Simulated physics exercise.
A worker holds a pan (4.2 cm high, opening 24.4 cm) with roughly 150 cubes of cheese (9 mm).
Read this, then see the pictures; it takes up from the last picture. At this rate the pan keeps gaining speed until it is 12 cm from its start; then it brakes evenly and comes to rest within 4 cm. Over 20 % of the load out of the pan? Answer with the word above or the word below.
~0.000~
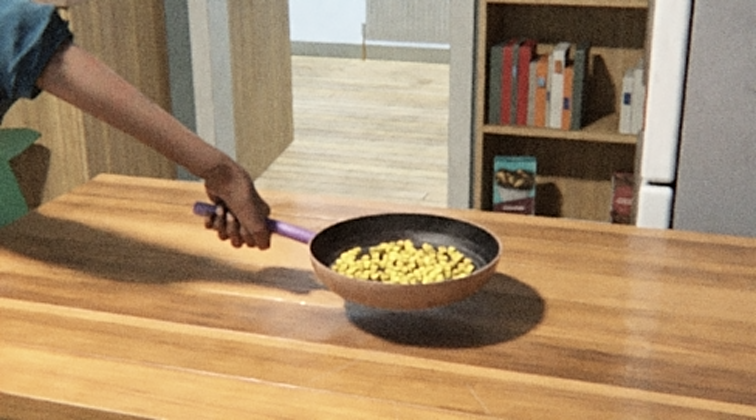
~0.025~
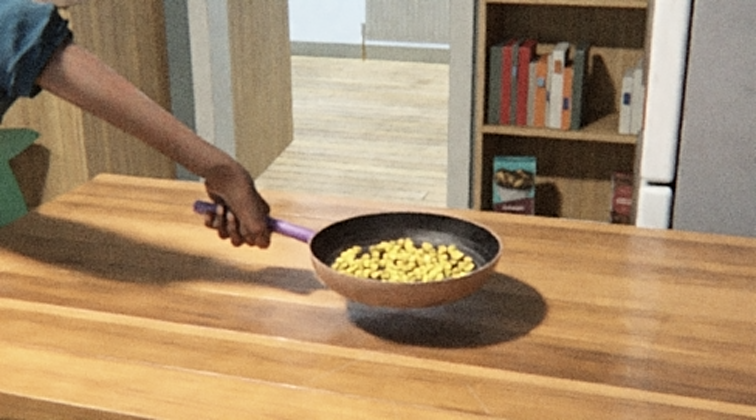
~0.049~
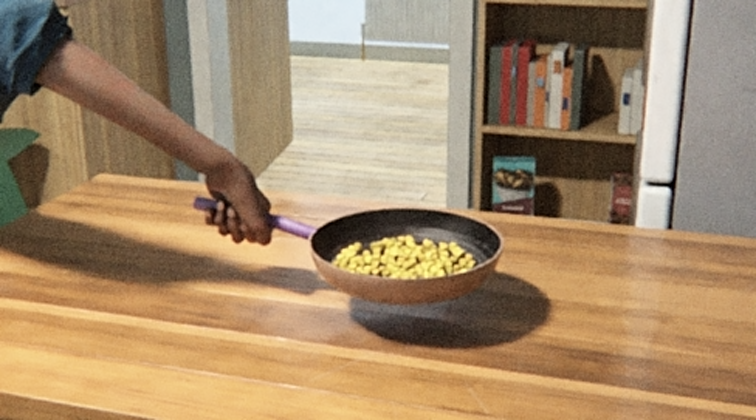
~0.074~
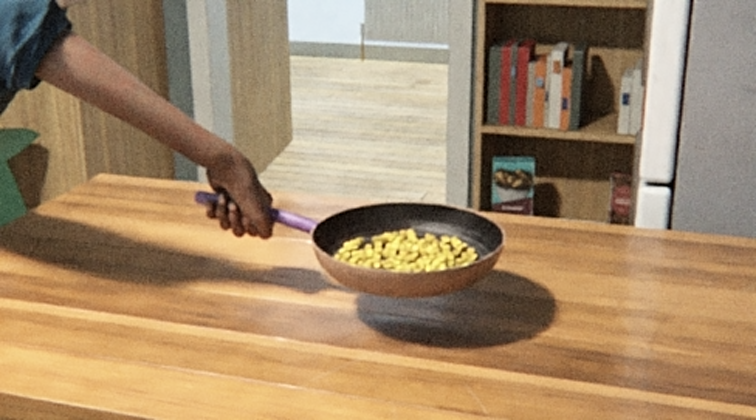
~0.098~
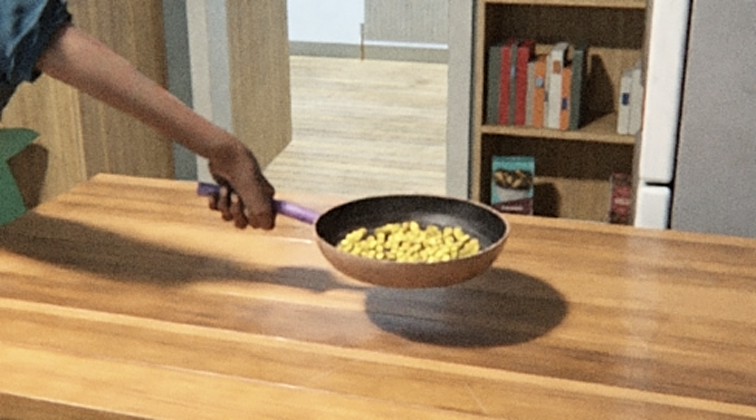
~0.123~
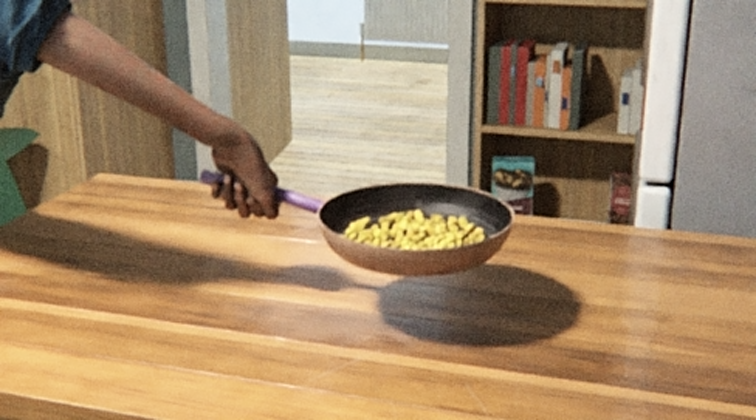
The word is below.
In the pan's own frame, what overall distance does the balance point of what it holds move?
The centre of the load shifts around 6.0 cm.
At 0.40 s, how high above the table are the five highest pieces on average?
I'd put it at some 23 cm.
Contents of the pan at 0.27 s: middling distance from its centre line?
6.5 centimetres or so.
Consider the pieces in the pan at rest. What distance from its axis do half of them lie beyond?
It is around 8.0 cm.
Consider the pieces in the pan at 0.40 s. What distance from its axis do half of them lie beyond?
Value: About 8.5 cm.
Then, at 0.27 s, pan 100 %; middle of the pieces not yet landed near (462, 143).
After 0.40 s, pan 100 %; middle of the pieces not yet landed near (497, 160).
After 0.51 s, pan 100 %; middle of the pieces not yet landed near (497, 163).
Then, at 0.62 s, pan 100 %; middle of the pieces not yet landed near (497, 164).
At rest (1.2 s), pan 100 %.
